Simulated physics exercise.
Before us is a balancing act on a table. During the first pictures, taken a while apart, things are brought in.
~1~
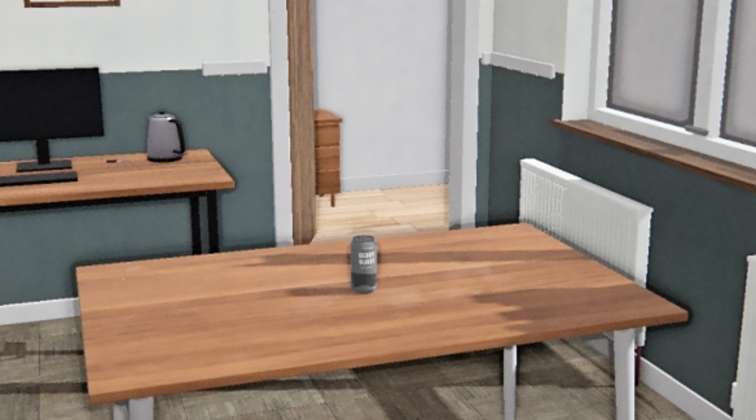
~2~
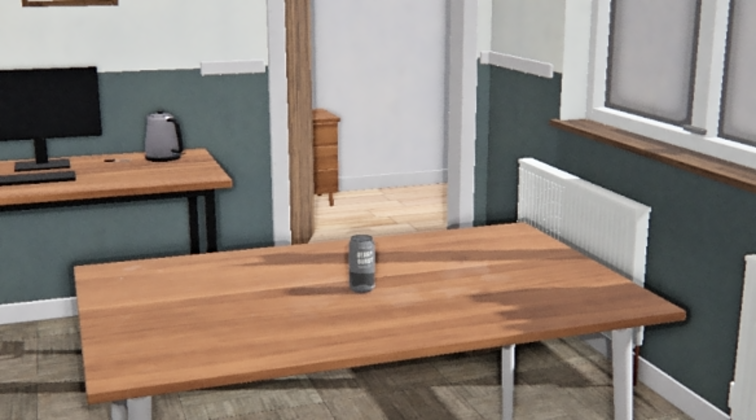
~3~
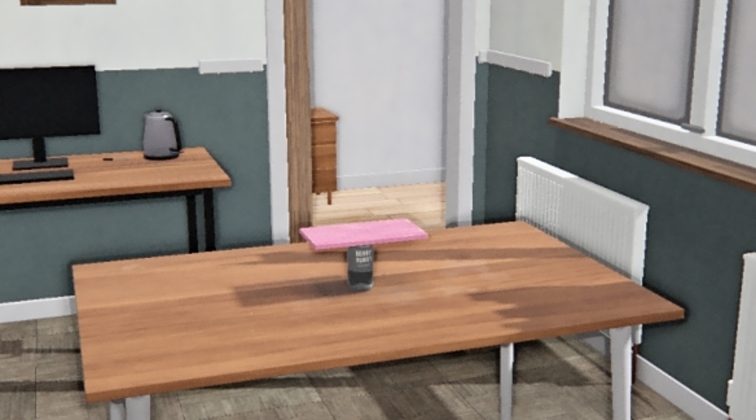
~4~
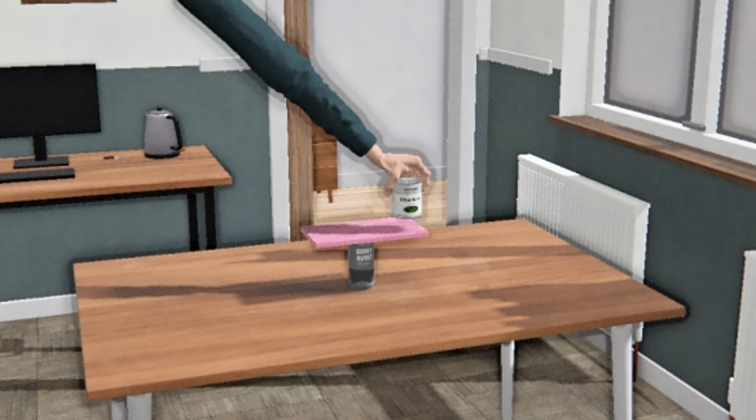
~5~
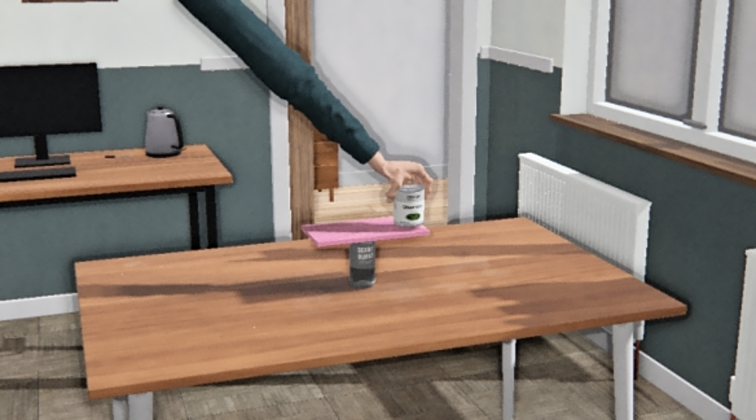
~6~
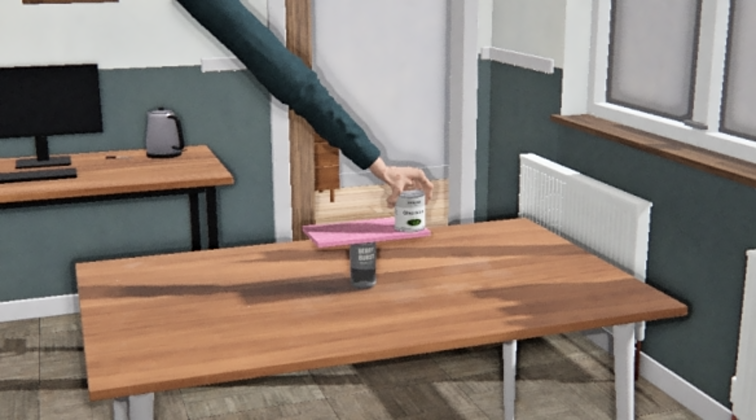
A pink board appears on top of a grey can standing on a wooden table, then a hand reaches in from the upper left and lowers a white tin onto the board's right end, keeping hold of it.
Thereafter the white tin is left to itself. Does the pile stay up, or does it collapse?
My guess is it moves out of place.
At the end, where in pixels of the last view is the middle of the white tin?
Look near (447, 272) in the final picture.
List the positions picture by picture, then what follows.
In the first picture, the last thing is not in view yet; grey can (364, 265).
In the second picture, the last thing is not in view yet; grey can (362, 264).
In the third picture, the last thing is not in view yet; grey can (360, 263).
In the fourth picture, on its way; white tin (406, 198); grey can (361, 261).
In the fifth picture, on its way; white tin (409, 205); grey can (362, 259).
In the sixth picture, in place under the hand; white tin (409, 211); grey can (363, 260).
Then, 0.40 s past the last view, white tin now fallen; pink board rocked 62° from its first pose.
Then, 1.20 s past the last view, pink board rocked 70° from its first pose; grey can rocked 4° from its first pose.
Then, 1.50 s past the last view, pink board now fallen; grey can on its side.
Finally, fallen, grey can, pink board and white tin. Final places as the last picture's camera would see them, white tin near (447, 272). The stack loses its balance.
